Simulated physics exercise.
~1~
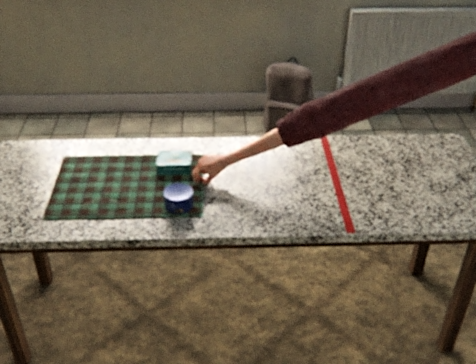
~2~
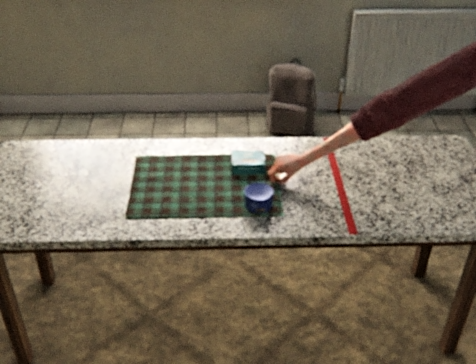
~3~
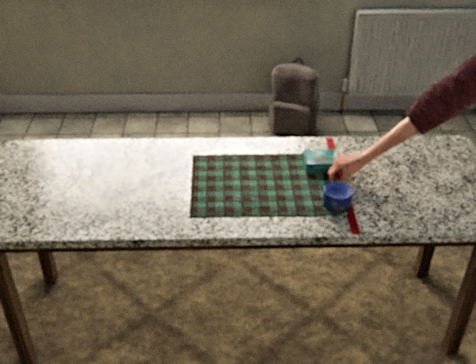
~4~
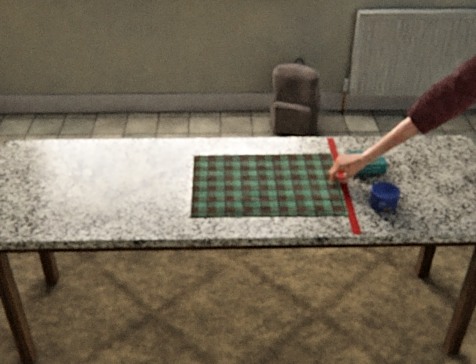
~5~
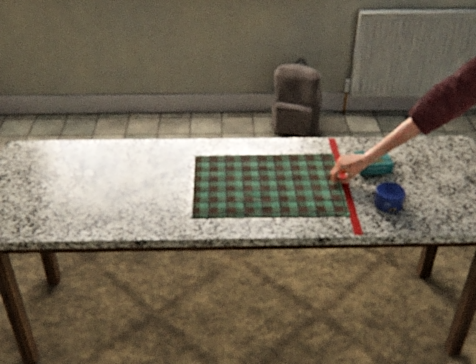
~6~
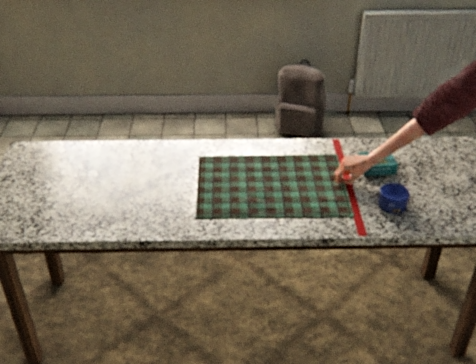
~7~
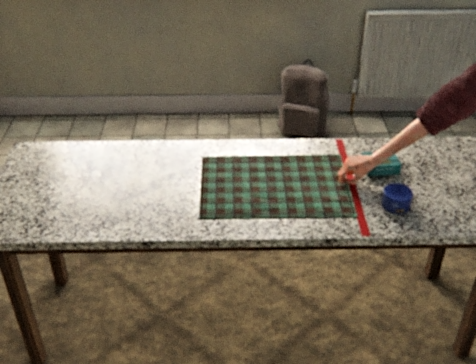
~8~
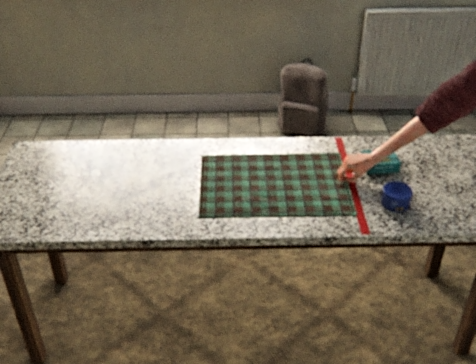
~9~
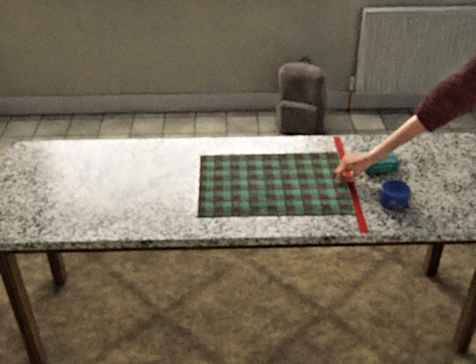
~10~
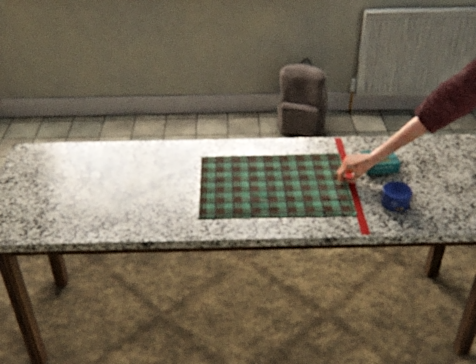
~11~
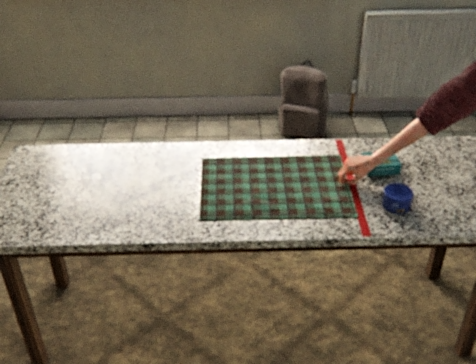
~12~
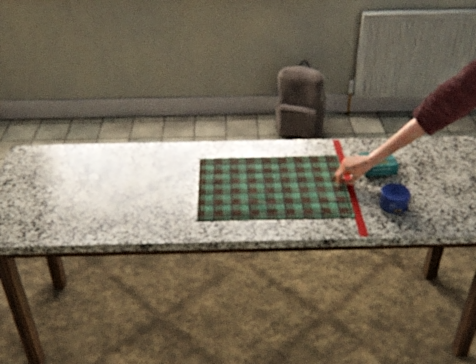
The footage shows a hand drawing a checked green and brown cloth rightward along a speckled table, carrying a turquoise packet and a blue tub, until its edge stops at a red tape line and both items slide off the front, coming to rest beyond the tape.
